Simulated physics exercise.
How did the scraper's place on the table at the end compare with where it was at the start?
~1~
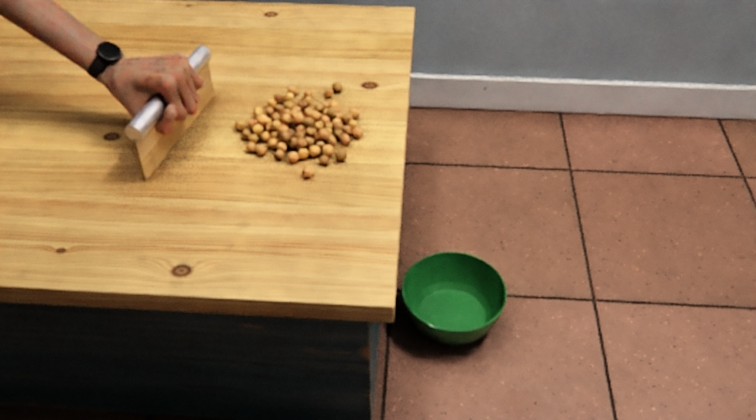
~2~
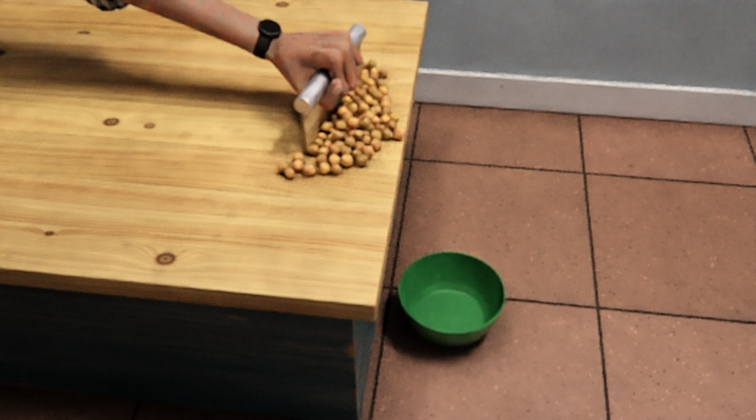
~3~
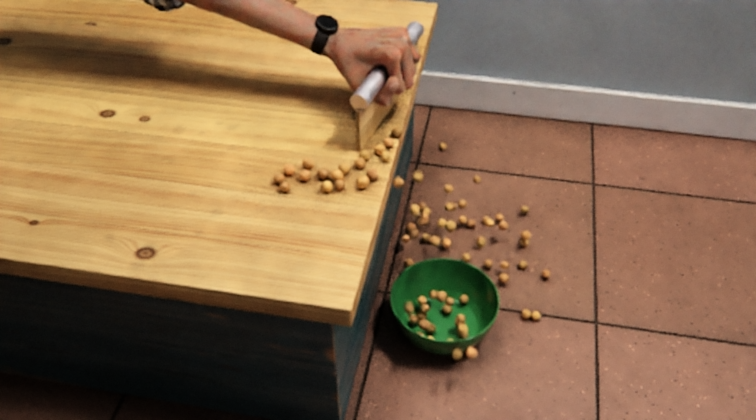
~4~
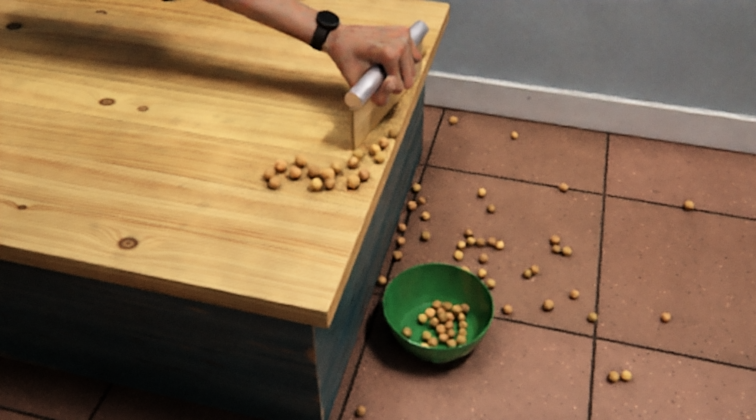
At the start the scraper was to the left of the pile of beads, well in from the table's right edge. By the end it had moved right and was up close to that edge.
